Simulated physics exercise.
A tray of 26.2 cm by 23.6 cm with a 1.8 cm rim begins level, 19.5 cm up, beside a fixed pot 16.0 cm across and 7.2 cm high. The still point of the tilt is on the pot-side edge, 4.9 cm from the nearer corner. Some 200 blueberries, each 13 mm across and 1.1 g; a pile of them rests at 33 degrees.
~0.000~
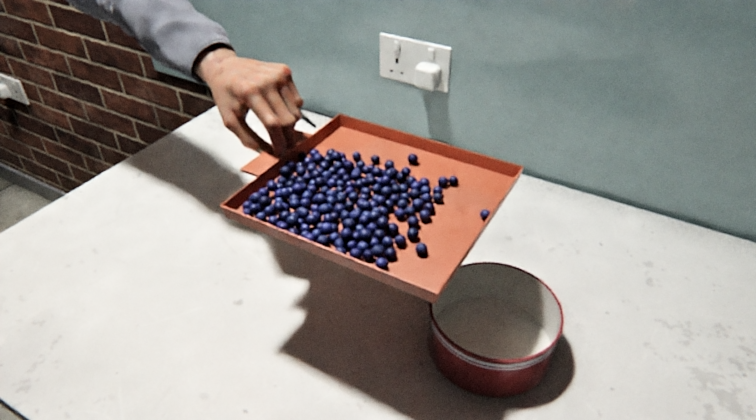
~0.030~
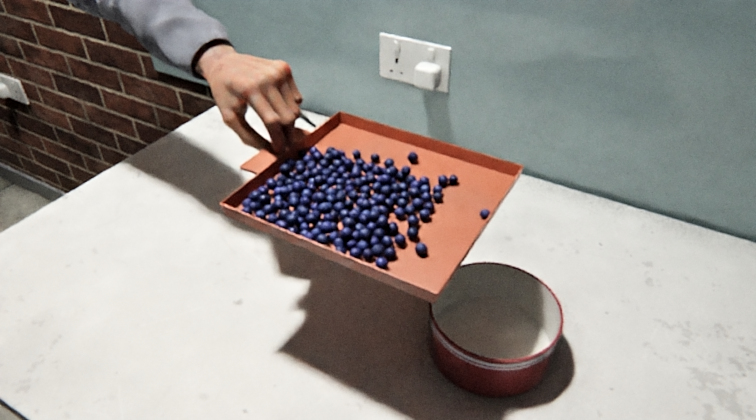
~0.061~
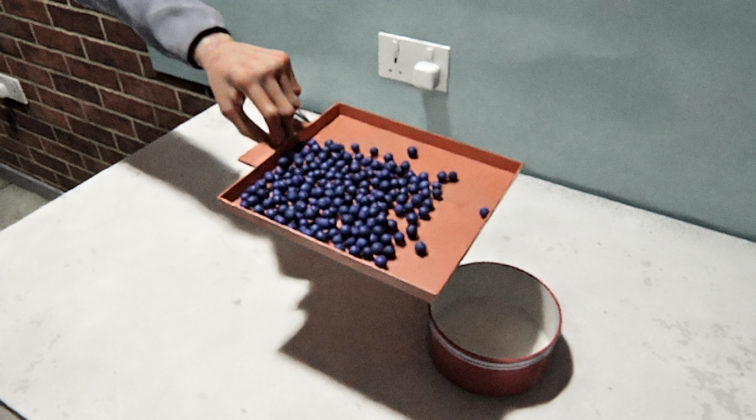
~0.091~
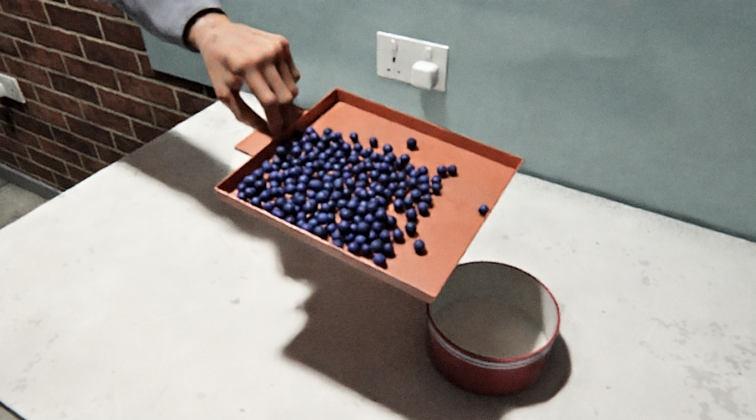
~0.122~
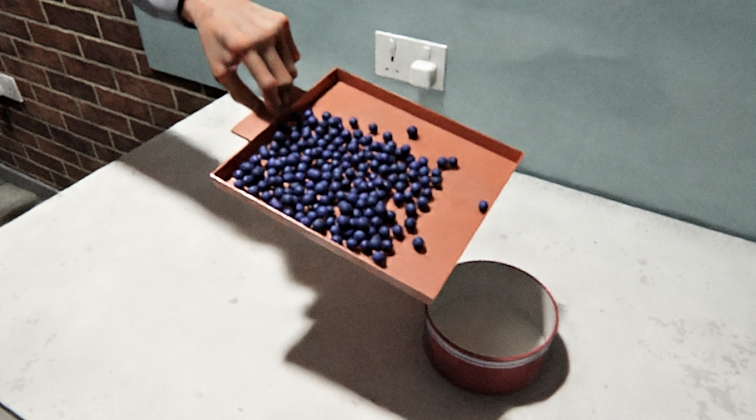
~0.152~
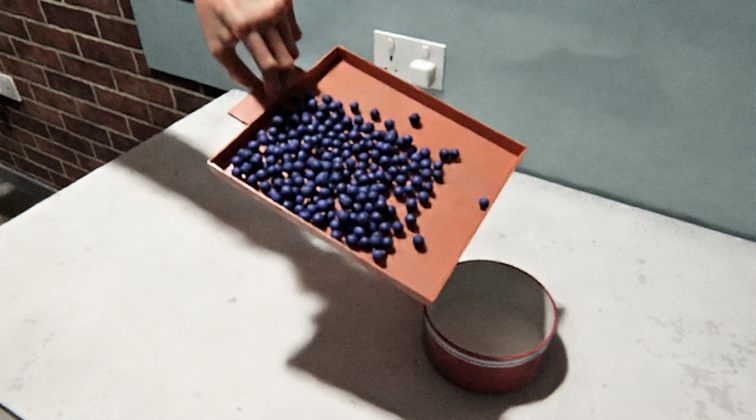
A hand held an orange tray of blueberries above a pale table, beside a round red pot, then raised the back left side so the tray tilted steadily while the berries barely shifted.
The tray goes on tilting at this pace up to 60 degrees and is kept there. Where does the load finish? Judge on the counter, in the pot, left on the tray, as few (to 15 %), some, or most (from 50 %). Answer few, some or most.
On the counter: Most; in the pot: Few; left on the tray: Some.
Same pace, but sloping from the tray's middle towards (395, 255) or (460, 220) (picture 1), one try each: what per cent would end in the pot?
About 0 and 15 per cent.
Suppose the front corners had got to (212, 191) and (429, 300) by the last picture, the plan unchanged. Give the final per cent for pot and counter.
Pot 0, counter 35.
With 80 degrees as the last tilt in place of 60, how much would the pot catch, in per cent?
It would be near 0 per cent.
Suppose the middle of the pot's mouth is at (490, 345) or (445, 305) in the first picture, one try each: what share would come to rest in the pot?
Some 10 and 0 per cent.
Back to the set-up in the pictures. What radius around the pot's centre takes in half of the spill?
Roughly 24 cm.
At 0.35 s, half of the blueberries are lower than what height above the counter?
About 30 cm.
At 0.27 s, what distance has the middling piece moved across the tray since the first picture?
Some 0 cm.
Then, at 0.27 s, tilt 43 degrees; the tray holds 100 %, the pot 0 %.
Then, at 0.35 s, tilt 57 degrees; the tray holds 100 %, the pot 0 %.
Then, at 0.56 s, tilt 60 degrees; the tray holds 65 %, the pot 0 %.
At rest (1.8 s), counter 65 %, pot 0 %, tray 35 %.
